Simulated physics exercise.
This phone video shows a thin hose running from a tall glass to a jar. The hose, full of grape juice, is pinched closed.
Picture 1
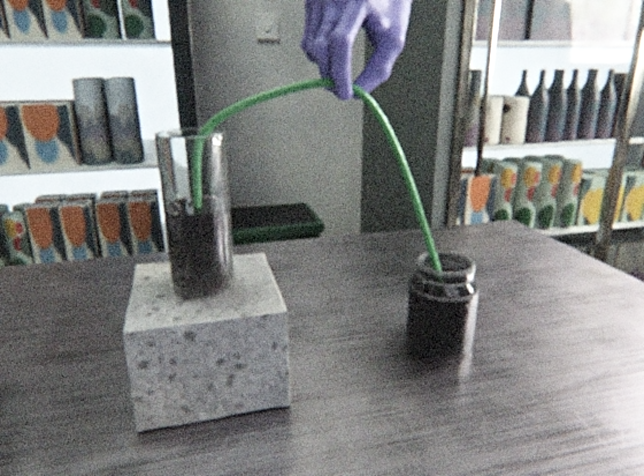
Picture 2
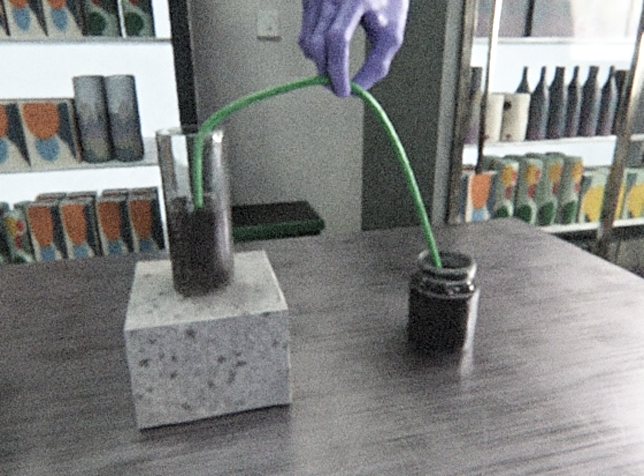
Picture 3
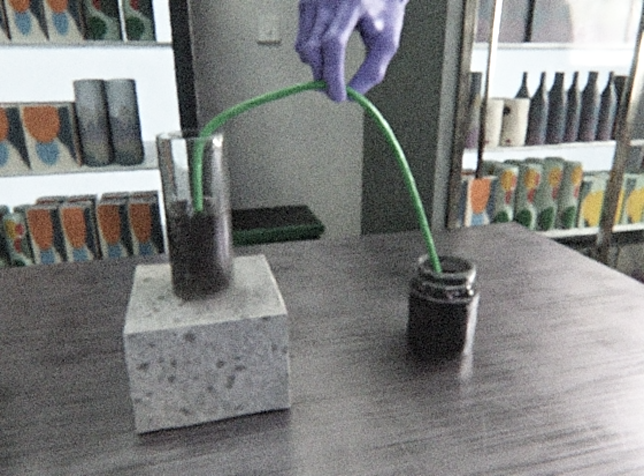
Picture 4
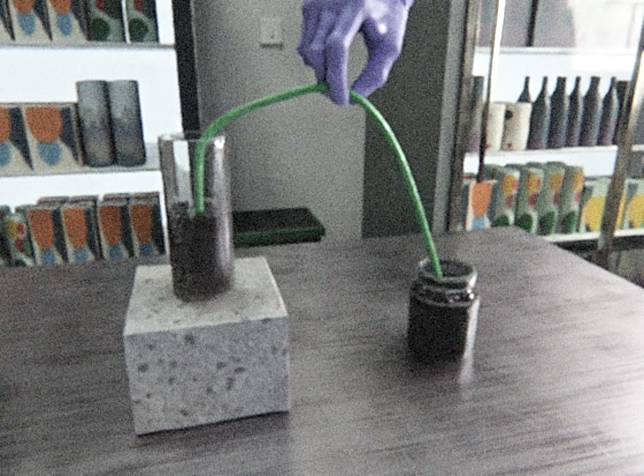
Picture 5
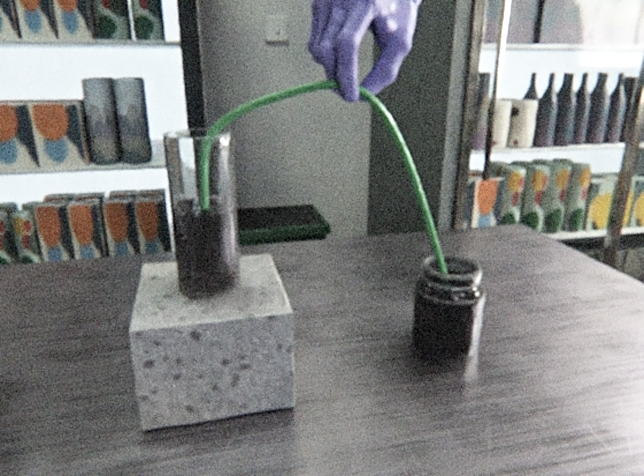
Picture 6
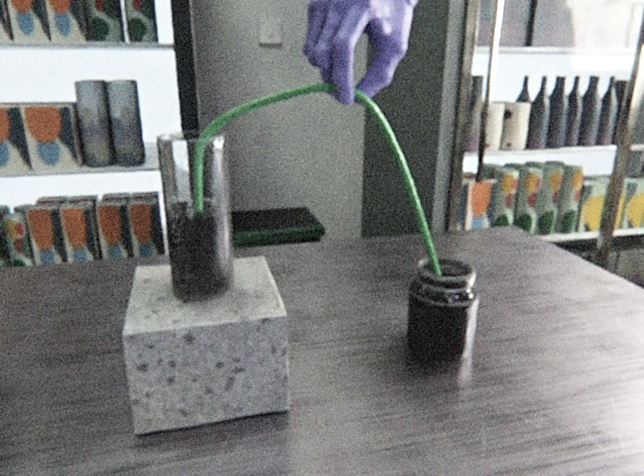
On a dark tabletop, a purple hand pinching a green hose between a tall glass on a block and a jar, barely moving.
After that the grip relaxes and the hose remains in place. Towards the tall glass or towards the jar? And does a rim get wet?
Watch it head off to the right - and the one it fills spills over.
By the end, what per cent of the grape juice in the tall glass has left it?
Share passed on: Around 80 percent.
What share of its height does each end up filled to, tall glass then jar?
In order, 10 percent then 100 percent.
A moment on, the tall glass is about a third full; the jar is nearly full.
Further on, the tall glass is about a quarter full; the jar is full to the brim; a puddle lies under the lower one.
When it is over, the tall glass is nearly empty; the jar is full to the brim; a puddle lies under the lower one.
